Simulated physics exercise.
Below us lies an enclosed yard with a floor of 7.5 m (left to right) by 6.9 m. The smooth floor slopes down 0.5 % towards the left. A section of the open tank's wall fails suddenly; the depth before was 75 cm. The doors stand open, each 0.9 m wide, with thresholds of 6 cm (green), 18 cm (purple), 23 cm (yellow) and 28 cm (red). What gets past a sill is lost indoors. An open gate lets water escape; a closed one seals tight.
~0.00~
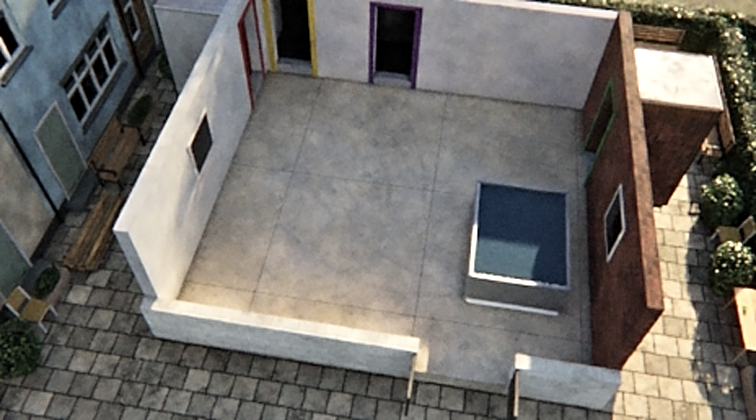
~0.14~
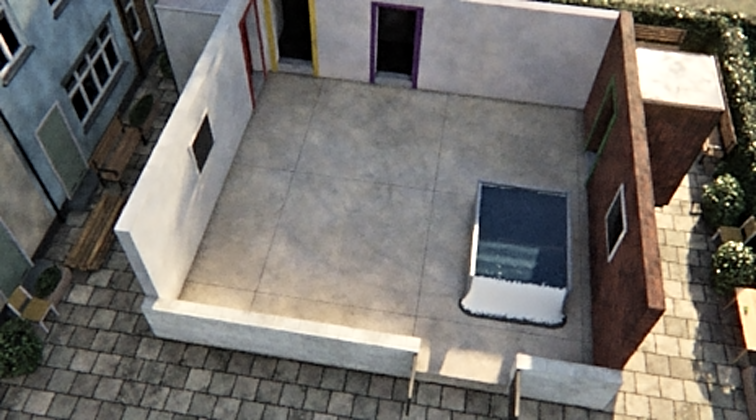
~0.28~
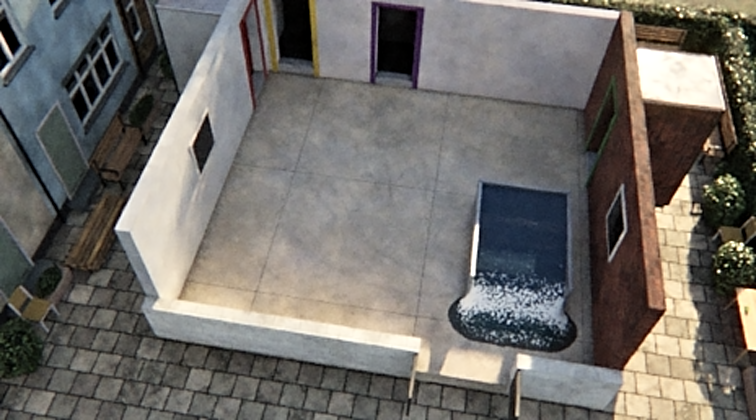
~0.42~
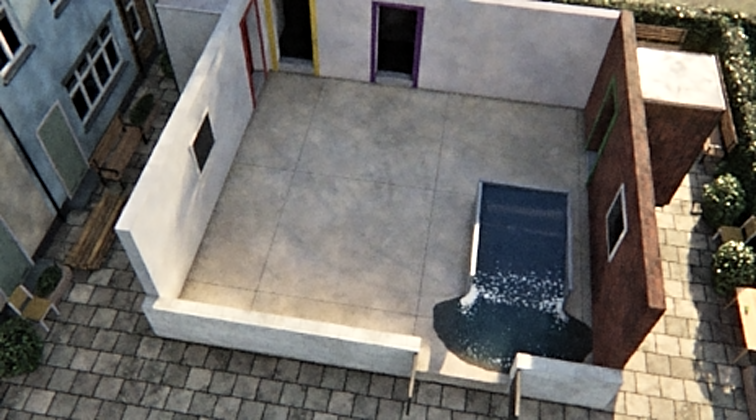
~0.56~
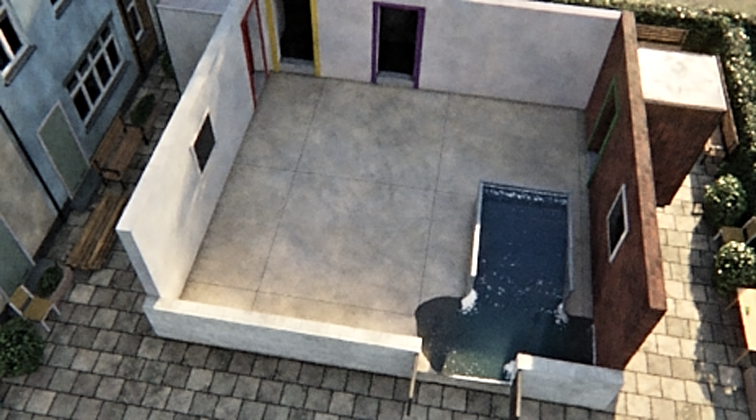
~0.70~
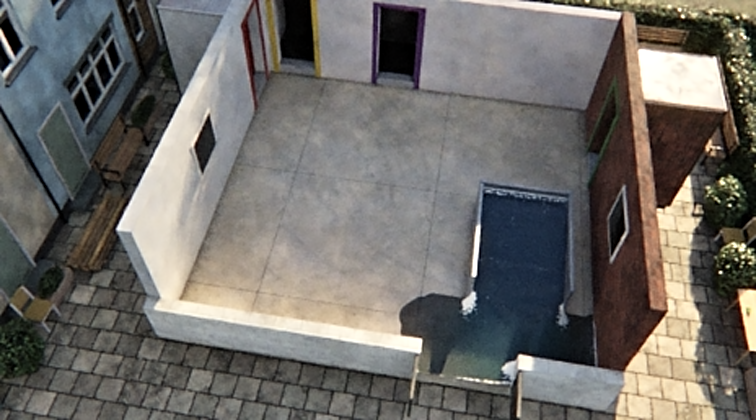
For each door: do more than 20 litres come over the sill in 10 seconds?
Within that time: At the green door it does not reach the limit; at the purple door it stays under the limit; at the yellow door it does not reach the limit; at the red door it keeps below the limit.
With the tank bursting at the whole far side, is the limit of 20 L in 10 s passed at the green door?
Against that limit: Green past it.
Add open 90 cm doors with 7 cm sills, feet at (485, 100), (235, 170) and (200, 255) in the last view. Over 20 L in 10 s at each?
In turn: Not over, under, not over.
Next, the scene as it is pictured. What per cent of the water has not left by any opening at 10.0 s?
Roughly 48 in a hundred.
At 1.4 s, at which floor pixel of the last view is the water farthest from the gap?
At about (329, 344).
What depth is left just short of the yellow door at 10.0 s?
About 3.0 cm.
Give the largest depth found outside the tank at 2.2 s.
Roughly 44 cm.
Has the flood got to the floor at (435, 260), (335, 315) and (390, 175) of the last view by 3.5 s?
In turn: Still dry, under water, not reached.
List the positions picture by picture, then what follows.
In the first picture, the open tank at (521, 234) is whole and still, 75 cm deep.
In the second picture, the front is at (563, 316), 0.9 m from the gap at (515, 296); 0.4 m2 of floor is under water; 75 cm left at the back of the open tank.
In the third picture, the front is at (567, 341), 1.2 m from the gap at (515, 298); 1.4 m2 of floor is under water; 75 cm left at the back of the open tank.
In the fourth picture, the front is at a hidden place, 1.5 m from the gap at (515, 298); 2.9 m2 of floor is under water; 74 cm left at the back of the open tank.
In the fifth picture, water pours out at (515, 299) and has run 1.9 m, to a hidden place; typically 10 cm deep outside, 67 cm at the open tank's back.
In the sixth picture, water pours out at (516, 300) and has run 2.3 m, to a hidden place; typically 11 cm deep outside, 63 cm at the open tank's back.
After 1.4 s water covers 10 % of the floor and is deepest (55 cm) near (587, 385); green door not reached, purple door not reached, yellow door not reached, red door not reached.
After 2.2 s water covers 15 % of the floor and is deepest (44 cm) near (587, 385); green door not reached, purple door not reached, yellow door not reached, red door not reached.
After 3.5 s water covers 30 % of the floor and is deepest (22 cm) near (579, 110); green door 7 cm at the sill, 0 L in, purple door not reached, yellow door not reached, red door not reached.
After 6.0 s water covers 45 % of the floor and is deepest (10 cm) near (173, 319); green door 3 cm at the sill, 1 L in, purple door 2 cm at the sill, 0 L in, yellow door not reached, red door not reached.
After 10.0 s water covers 70 % of the floor and is deepest (8 cm) near (566, 382); green door 1 cm at the sill, 1 L in, purple door 2 cm at the sill, 0 L in, yellow door 3 cm at the sill, 0 L in, red door 6 cm at the sill, 0 L in.
